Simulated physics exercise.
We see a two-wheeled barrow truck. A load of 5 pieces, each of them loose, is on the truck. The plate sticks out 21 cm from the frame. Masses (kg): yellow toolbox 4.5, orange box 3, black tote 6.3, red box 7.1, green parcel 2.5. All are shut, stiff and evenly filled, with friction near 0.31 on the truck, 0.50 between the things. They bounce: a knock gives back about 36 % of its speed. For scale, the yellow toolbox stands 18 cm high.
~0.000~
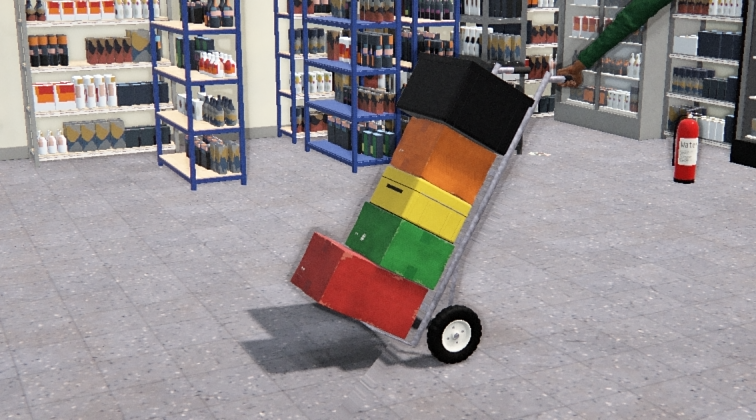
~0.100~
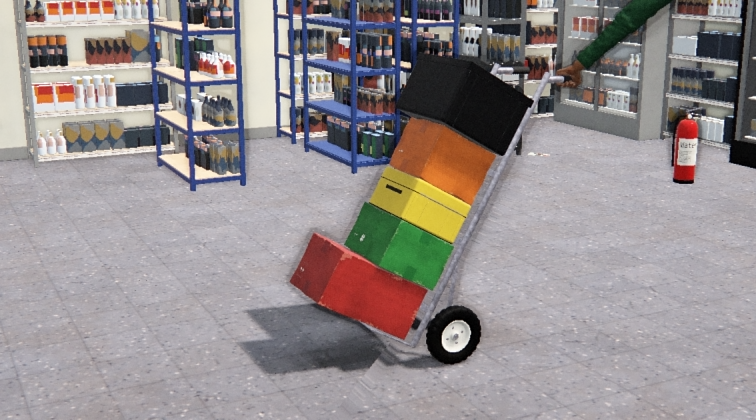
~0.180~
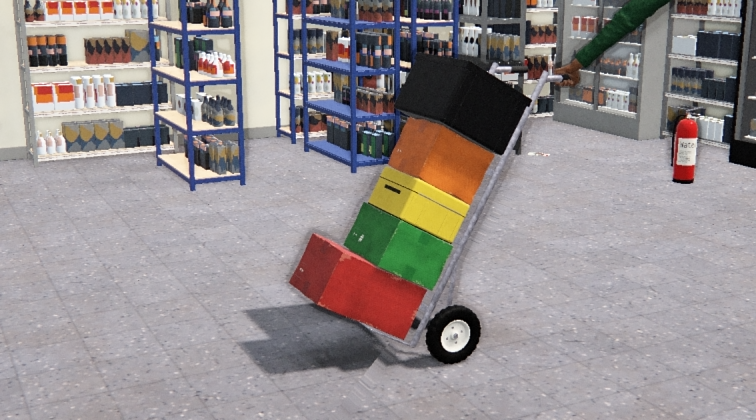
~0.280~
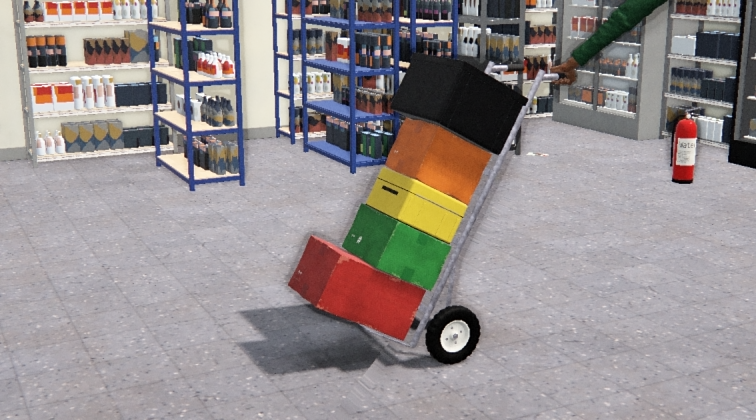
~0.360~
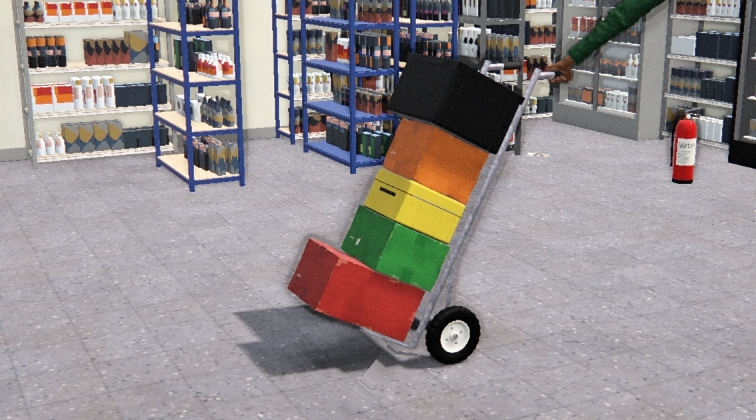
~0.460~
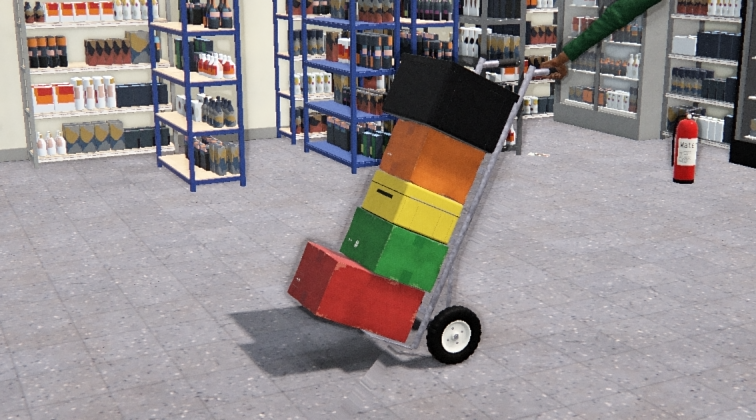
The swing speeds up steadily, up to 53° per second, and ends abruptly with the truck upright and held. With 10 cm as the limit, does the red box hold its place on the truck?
The red box holds its spot.
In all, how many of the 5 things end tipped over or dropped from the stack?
That comes to 4.
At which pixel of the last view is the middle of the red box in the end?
Near (347, 330).
After 1.56 s, truck upright; black tote 15° off its base; orange box 15° off its base; yellow toolbox 15° off its base.
After 2.16 s, truck upright; black tote now dropped from the stack; orange box 46° off its base; yellow toolbox 46° off its base.
After 2.46 s, truck upright; yellow toolbox and orange box now dropped from the stack; green parcel on its side.
In the end (3.3 s), dropped from the stack, yellow toolbox, orange box and black tote; toppled on the truck, green parcel; red box under 10 cm from the start. At the end, from the last picture's camera, red box near (347, 330).
